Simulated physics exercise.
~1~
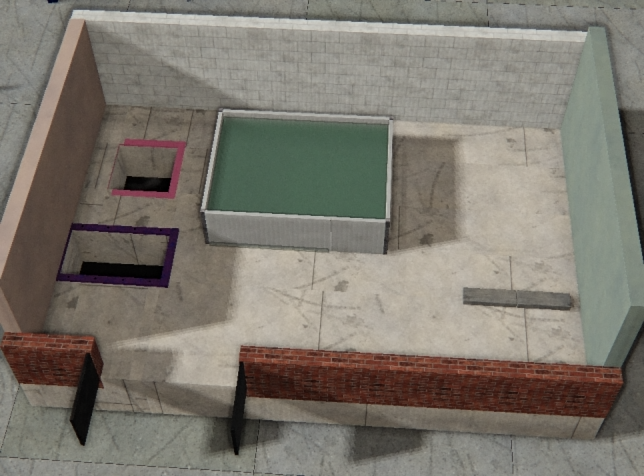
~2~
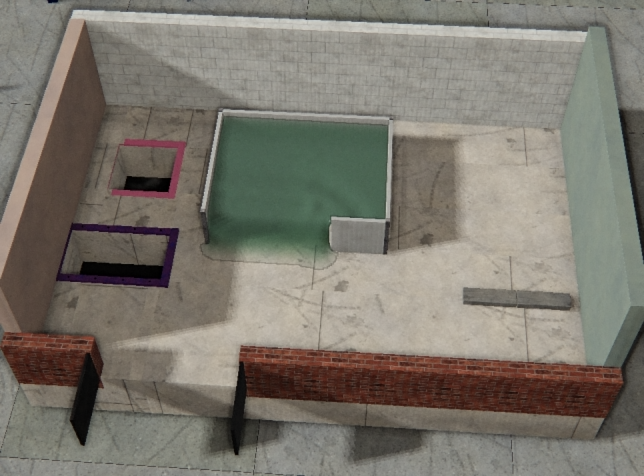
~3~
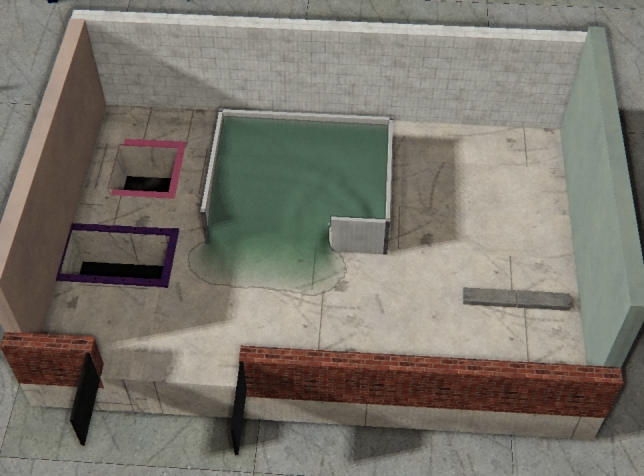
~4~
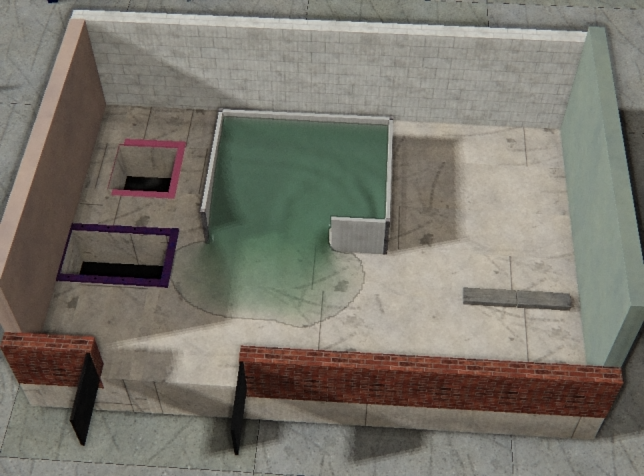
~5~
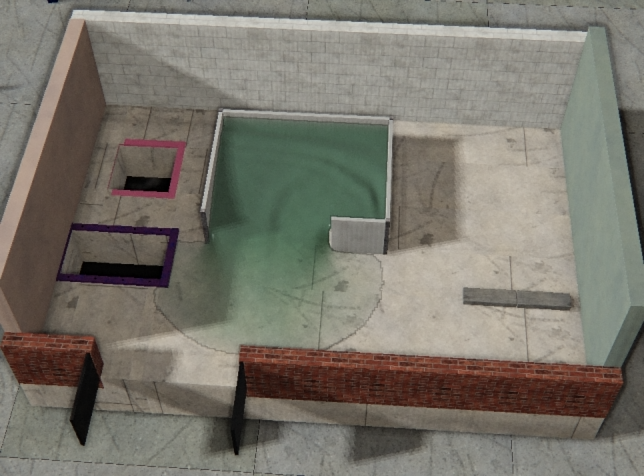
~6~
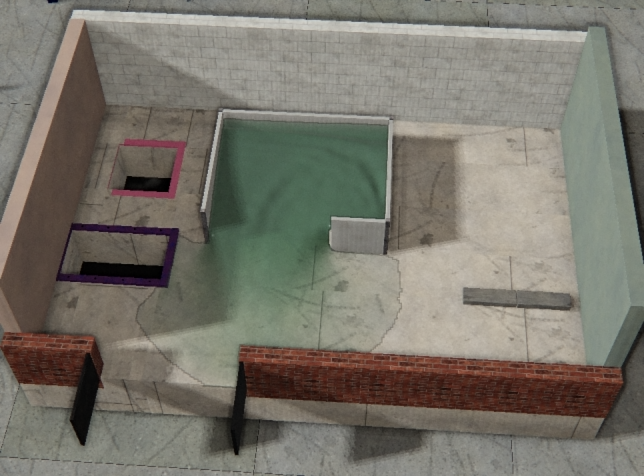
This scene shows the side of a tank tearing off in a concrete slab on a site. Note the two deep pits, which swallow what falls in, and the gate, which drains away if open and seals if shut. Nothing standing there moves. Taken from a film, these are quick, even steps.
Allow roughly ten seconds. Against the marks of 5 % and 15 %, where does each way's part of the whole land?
The gate goes higher than fifteen per cent; the pink pit stays lower than five per cent; the purple pit stays lower than five per cent.
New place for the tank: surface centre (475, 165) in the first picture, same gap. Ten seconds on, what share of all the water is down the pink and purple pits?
Within ten seconds the pink pit collects 4 percent of the total and the purple pit 15 percent.
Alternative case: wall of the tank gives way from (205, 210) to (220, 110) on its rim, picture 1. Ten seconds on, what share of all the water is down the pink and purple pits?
Lab note - share by pit: Pink 65 %, purple 20 %.
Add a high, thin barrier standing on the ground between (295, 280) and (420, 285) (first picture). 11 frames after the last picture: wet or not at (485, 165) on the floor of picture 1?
Untouched.
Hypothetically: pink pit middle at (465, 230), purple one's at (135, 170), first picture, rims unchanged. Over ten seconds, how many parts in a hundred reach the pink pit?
Share, pink pit, approx.: 6 in a hundred.
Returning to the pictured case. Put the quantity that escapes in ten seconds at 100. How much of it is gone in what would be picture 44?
Close to 80 per cent, I'd say.
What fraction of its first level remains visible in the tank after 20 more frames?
I'd say around 32 per cent.
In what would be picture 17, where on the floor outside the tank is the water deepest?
(262, 373).
A moment on, water covers 30 % of the floor; the gate 4 %, the pink pit 0 %, the purple pit 0 %.
Next, water covers 35 % of the floor; the gate 14 %, the pink pit 0 %, the purple pit 0 %.
Then, water covers 55 % of the floor; the gate 27 %, the pink pit 0 %, the purple pit 1 %.
Later, water covers 65 % of the floor; the gate 39 %, the pink pit 0 %, the purple pit 3 %.
In the end, water covers 80 % of the floor; the gate 47 %, the pink pit 0 %, the purple pit 3 %.
